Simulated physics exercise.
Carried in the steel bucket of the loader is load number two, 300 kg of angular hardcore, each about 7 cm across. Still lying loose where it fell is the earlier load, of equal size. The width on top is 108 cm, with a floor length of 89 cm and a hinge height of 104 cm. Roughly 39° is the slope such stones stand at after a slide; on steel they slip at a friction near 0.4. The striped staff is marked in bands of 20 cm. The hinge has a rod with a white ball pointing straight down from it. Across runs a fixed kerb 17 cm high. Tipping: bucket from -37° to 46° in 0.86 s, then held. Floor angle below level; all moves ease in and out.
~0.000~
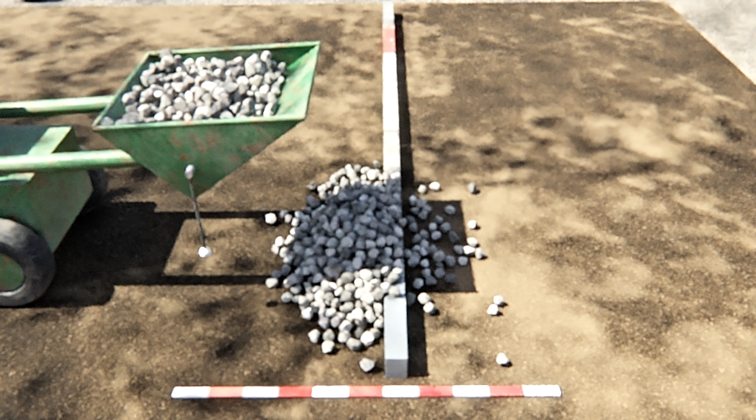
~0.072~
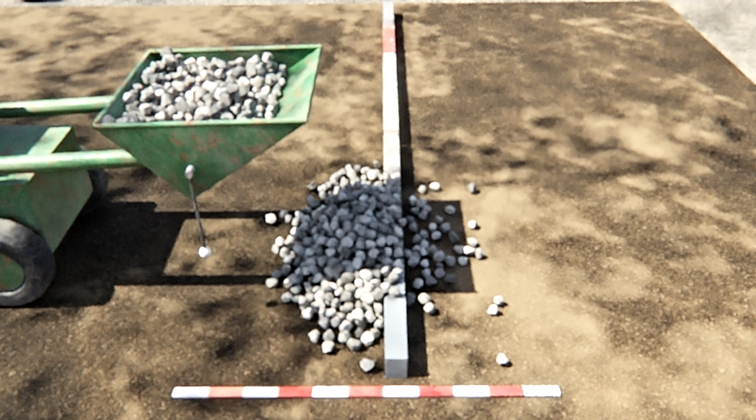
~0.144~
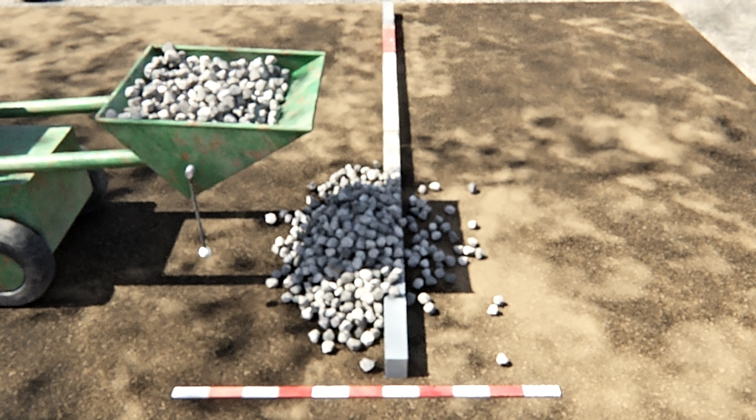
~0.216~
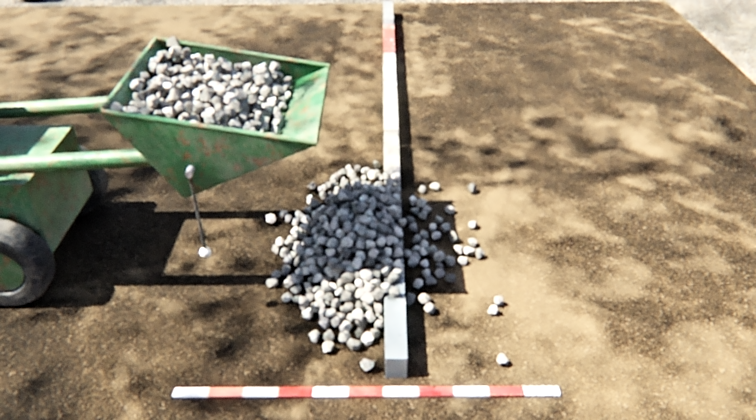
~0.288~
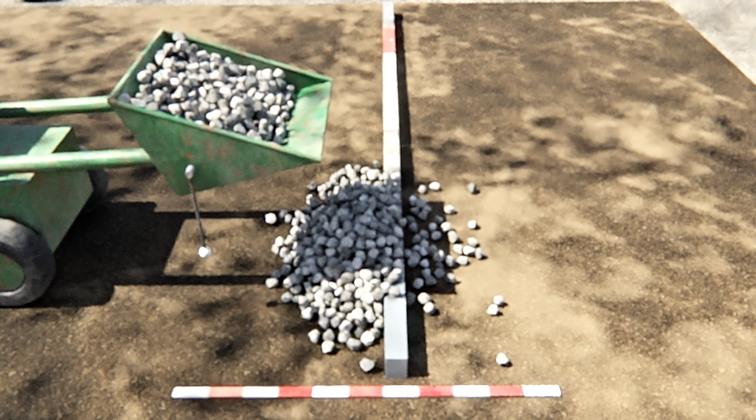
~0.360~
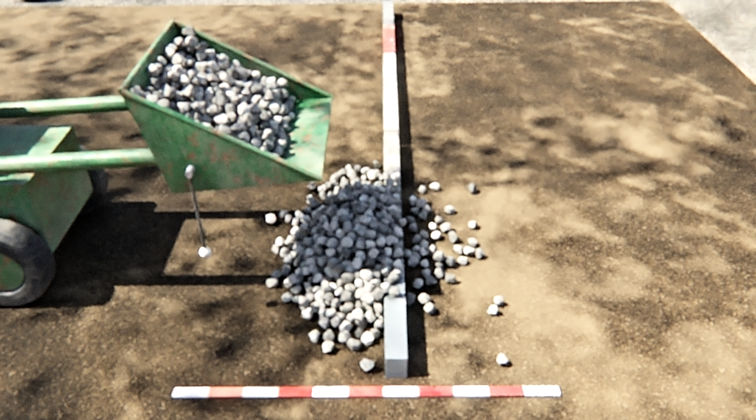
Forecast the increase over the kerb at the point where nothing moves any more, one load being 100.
I would say 2 per cent.
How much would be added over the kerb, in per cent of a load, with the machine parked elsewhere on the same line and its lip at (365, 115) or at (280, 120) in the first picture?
Case one about 25 %, case two about 0 %.
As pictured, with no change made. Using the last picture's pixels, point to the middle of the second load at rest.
Their centre rests close to (310, 232).
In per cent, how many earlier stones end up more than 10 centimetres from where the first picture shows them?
Some 0 percent, give or take.
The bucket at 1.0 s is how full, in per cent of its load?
About 70 per cent is held.
After 0.6 s the floor is at 32°; in per cent of one load, 100 in the bucket, 92 on this side of the kerb, 8 over the kerb; the foremost stones are at (482, 262).
After 1.0 s the floor is at 46°; in per cent of one load, 71 in the bucket, 121 on this side of the kerb, 8 over the kerb; the foremost stones are at (482, 262).
After 1.3 s the floor is at 46°; in per cent of one load, 16 in the bucket, 176 on this side of the kerb, 8 over the kerb; the foremost stones are at (482, 262).
After 3.8 s the floor is at 46°; in per cent of one load, 0 in the bucket, 190 on this side of the kerb, 10 over the kerb; the foremost stones are at (480, 254). Net gain over the kerb, 2.
